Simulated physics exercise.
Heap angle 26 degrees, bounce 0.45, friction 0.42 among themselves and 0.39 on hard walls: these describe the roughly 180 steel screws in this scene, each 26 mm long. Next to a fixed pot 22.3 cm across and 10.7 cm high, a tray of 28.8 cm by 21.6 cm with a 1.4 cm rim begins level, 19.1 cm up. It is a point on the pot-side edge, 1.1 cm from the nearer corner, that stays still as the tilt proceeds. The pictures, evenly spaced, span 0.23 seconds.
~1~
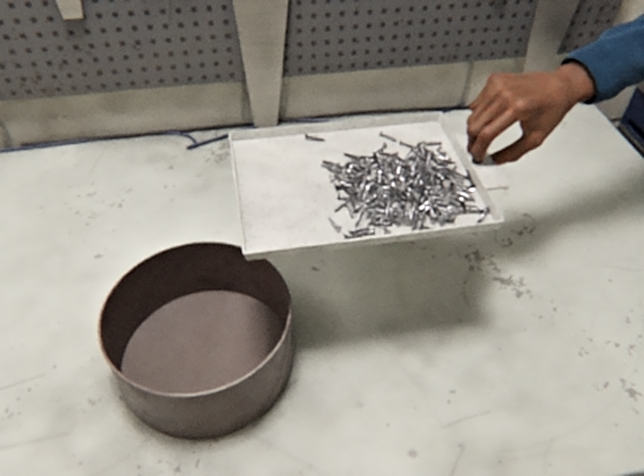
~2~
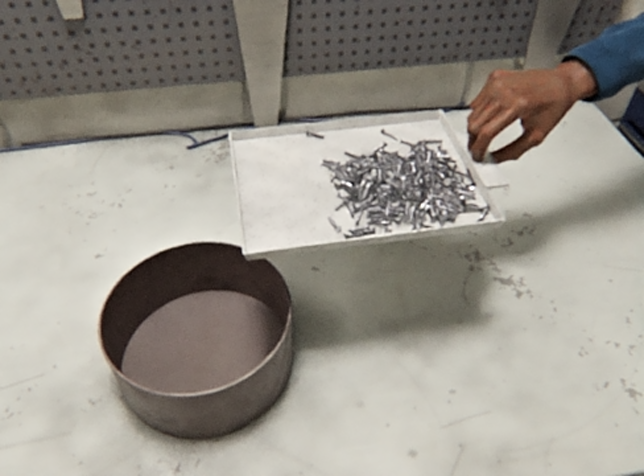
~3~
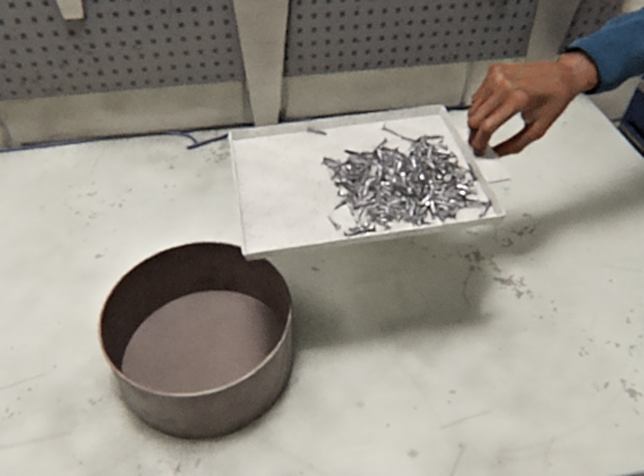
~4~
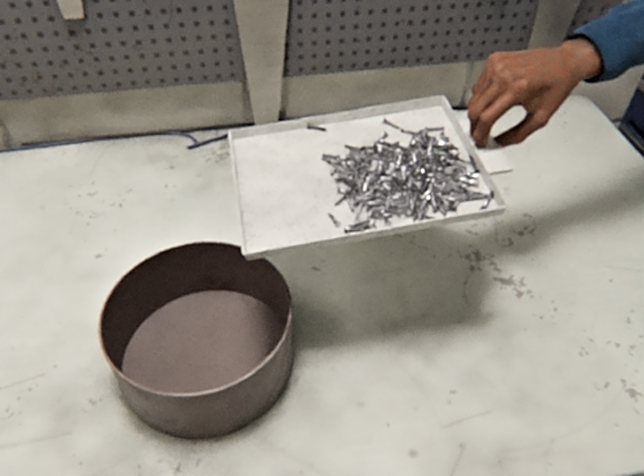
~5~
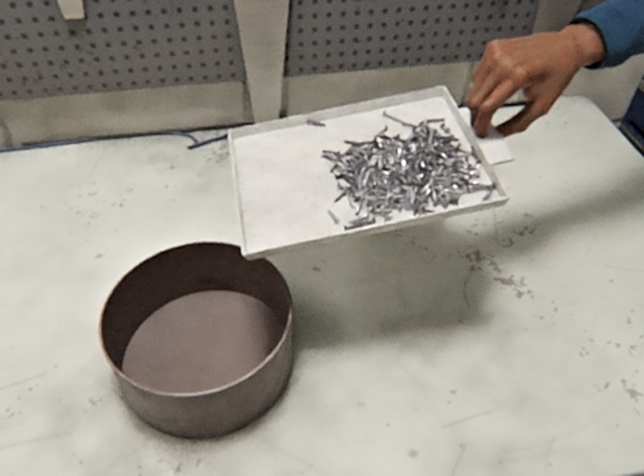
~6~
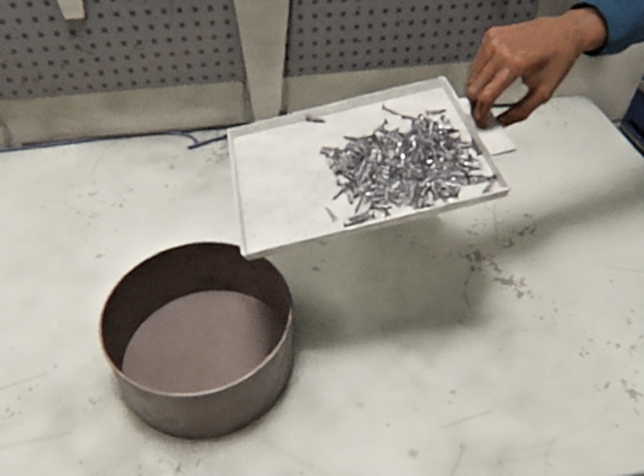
On a pale, scuffed workbench, a hand at the right slowly raised its end of a white tray holding a heap of small steel screws, slanting it toward a round brown pot at left.
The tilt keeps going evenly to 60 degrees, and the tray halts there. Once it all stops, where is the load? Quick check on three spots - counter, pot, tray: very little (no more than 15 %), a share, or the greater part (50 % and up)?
Counter - very little; pot - the greater part; left on the tray - a share.
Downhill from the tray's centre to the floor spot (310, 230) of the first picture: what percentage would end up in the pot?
Estimate: Near 85 per cent.
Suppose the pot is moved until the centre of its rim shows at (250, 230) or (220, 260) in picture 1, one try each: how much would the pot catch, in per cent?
The shares would be near 35 and 70 per cent respectively.
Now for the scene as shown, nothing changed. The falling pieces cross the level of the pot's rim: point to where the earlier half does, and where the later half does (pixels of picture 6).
Early half: About (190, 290); late half: (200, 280).
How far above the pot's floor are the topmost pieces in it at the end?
Measured height: Approx. 2.0 cm.
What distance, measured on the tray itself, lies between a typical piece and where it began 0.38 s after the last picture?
By then it sits near 4 cm from where it began.
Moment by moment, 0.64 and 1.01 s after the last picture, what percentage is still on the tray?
The figures go 90 and then 30.
Then, 0.38 s after the last picture, tilt 34 degrees; the tray holds 100 %, the pot 0 %.
Then, 0.64 s after the last picture, tilt 50 degrees; the tray holds 90 %, the pot 0 %.
Then, 1.01 s after the last picture, tilt 60 degrees; the tray holds 30 %, the pot 60 %.
In the end, counter 10 %, pot 65 %, tray 30 %.
